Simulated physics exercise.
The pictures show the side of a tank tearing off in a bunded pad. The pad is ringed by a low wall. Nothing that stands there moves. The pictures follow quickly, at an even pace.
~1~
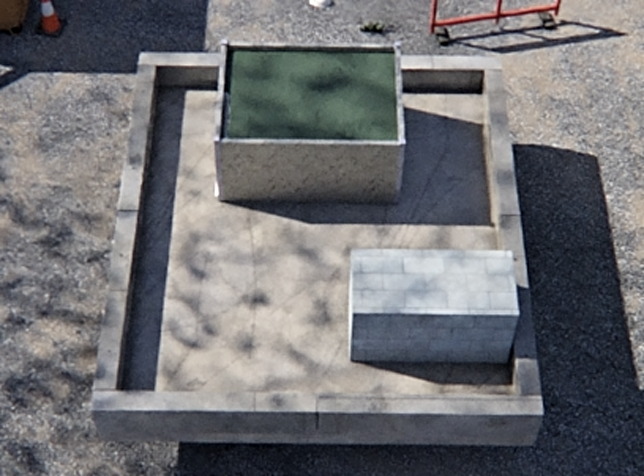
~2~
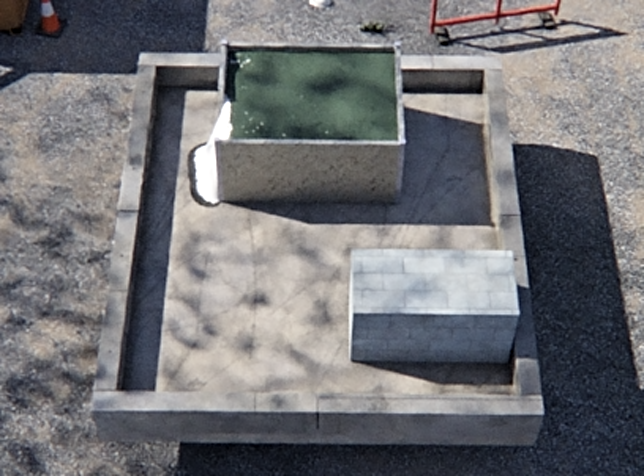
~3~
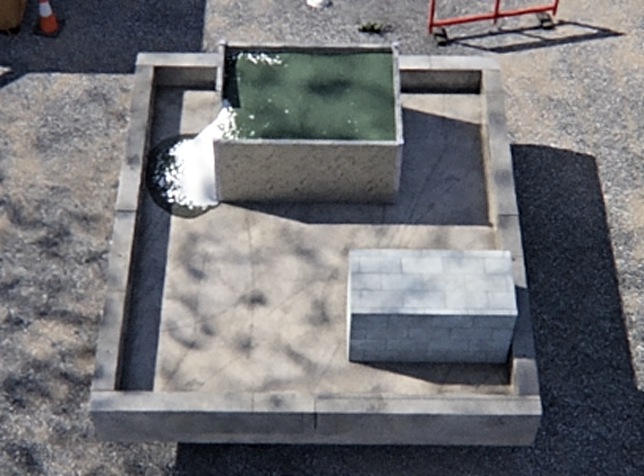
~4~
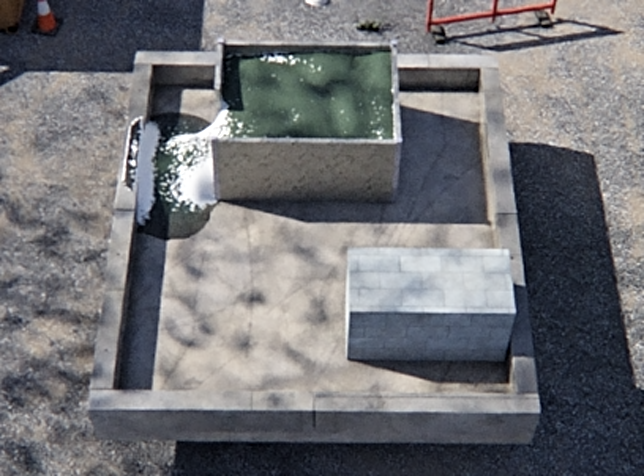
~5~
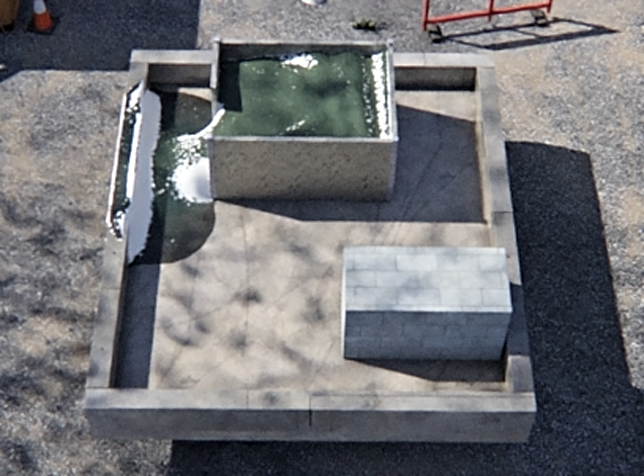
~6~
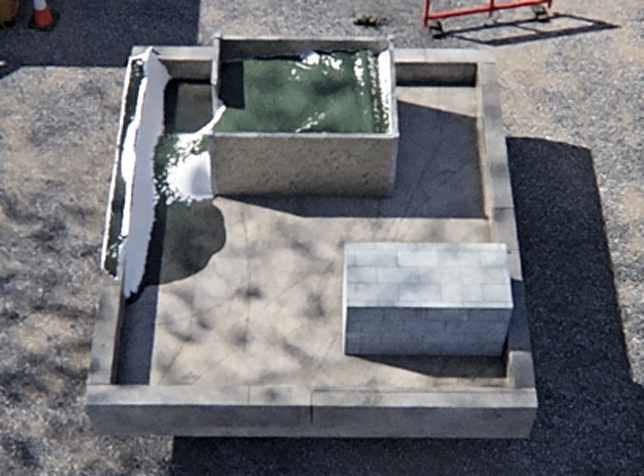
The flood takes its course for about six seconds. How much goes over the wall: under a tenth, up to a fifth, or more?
Over the wall goes between a tenth and a fifth.
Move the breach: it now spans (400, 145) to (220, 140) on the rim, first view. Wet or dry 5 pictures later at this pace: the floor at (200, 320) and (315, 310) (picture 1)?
In turn: Covered, awash.
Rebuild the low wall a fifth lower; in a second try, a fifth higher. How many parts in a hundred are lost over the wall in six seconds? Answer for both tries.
About 24 and 6 per cent.
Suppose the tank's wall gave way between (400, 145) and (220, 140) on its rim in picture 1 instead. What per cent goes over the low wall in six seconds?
Close to 10 %.
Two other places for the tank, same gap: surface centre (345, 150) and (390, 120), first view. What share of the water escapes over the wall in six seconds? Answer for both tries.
Near 8 and 6 in a hundred.
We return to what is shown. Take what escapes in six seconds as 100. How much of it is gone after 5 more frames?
Close to 35 %.
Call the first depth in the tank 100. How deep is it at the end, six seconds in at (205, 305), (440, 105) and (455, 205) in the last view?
In that order: 4, 8 and 4 per cent.
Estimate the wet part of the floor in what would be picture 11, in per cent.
Near 35 in a hundred.
A moment on, water covers 25 % of the floor; the low wall has let 2 % over.
Next, water covers 35 % of the floor; the low wall has let 4 % over.
Then, water covers 55 % of the floor; the low wall has let 11 % over.
Later, water covers 75 % of the floor; the low wall has let 12 % over.
In the end, water covers 85 % of the floor; the low wall has let 12 % over.
